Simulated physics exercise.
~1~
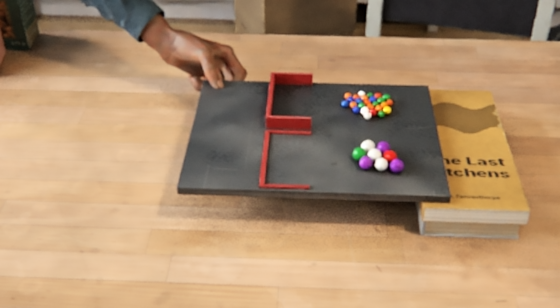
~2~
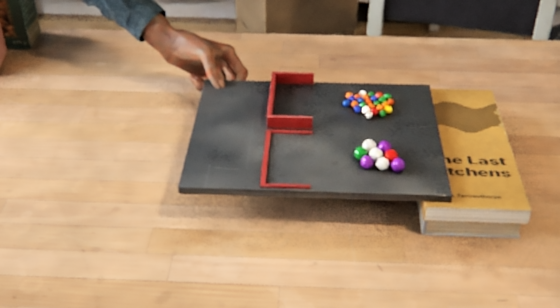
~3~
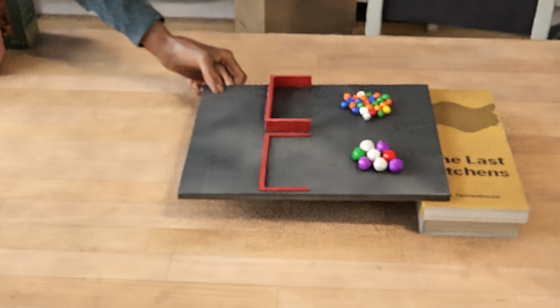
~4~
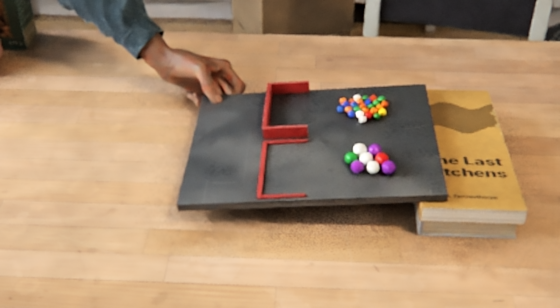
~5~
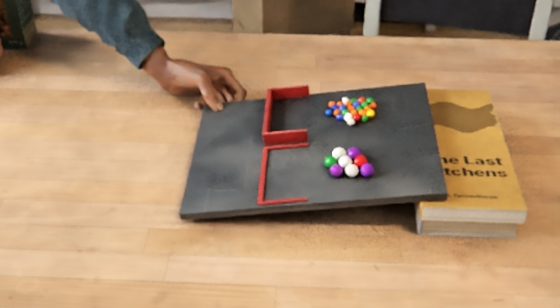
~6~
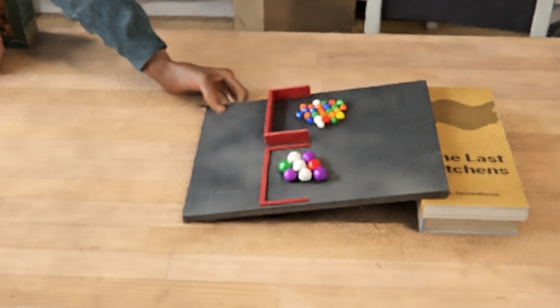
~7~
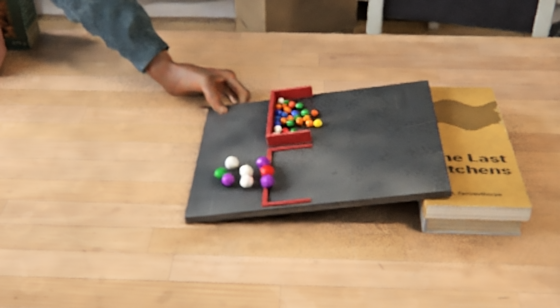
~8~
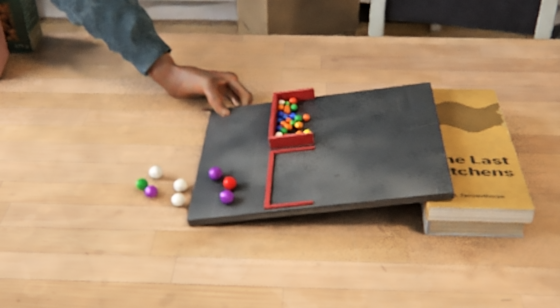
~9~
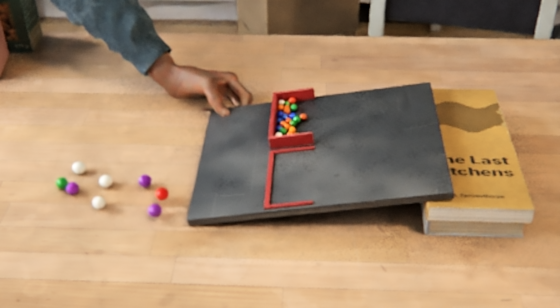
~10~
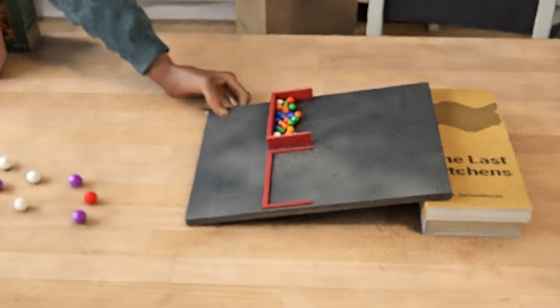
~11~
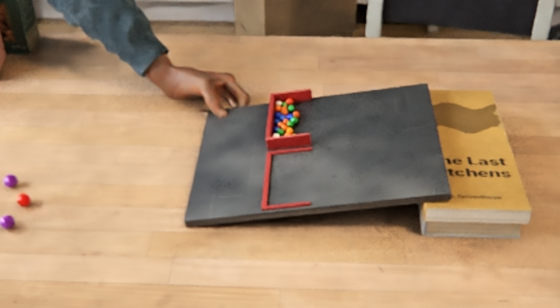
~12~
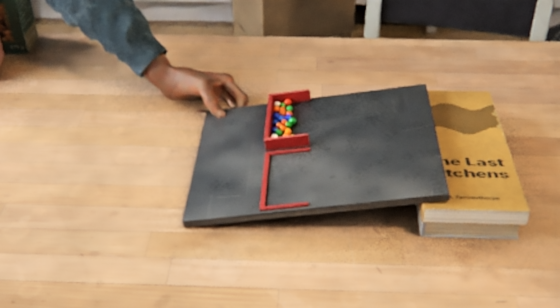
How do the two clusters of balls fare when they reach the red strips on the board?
The nearer cluster of larger balls passes its strip and rolls off the board, while the farther cluster of small colourful balls is halted at its strip and stays there.
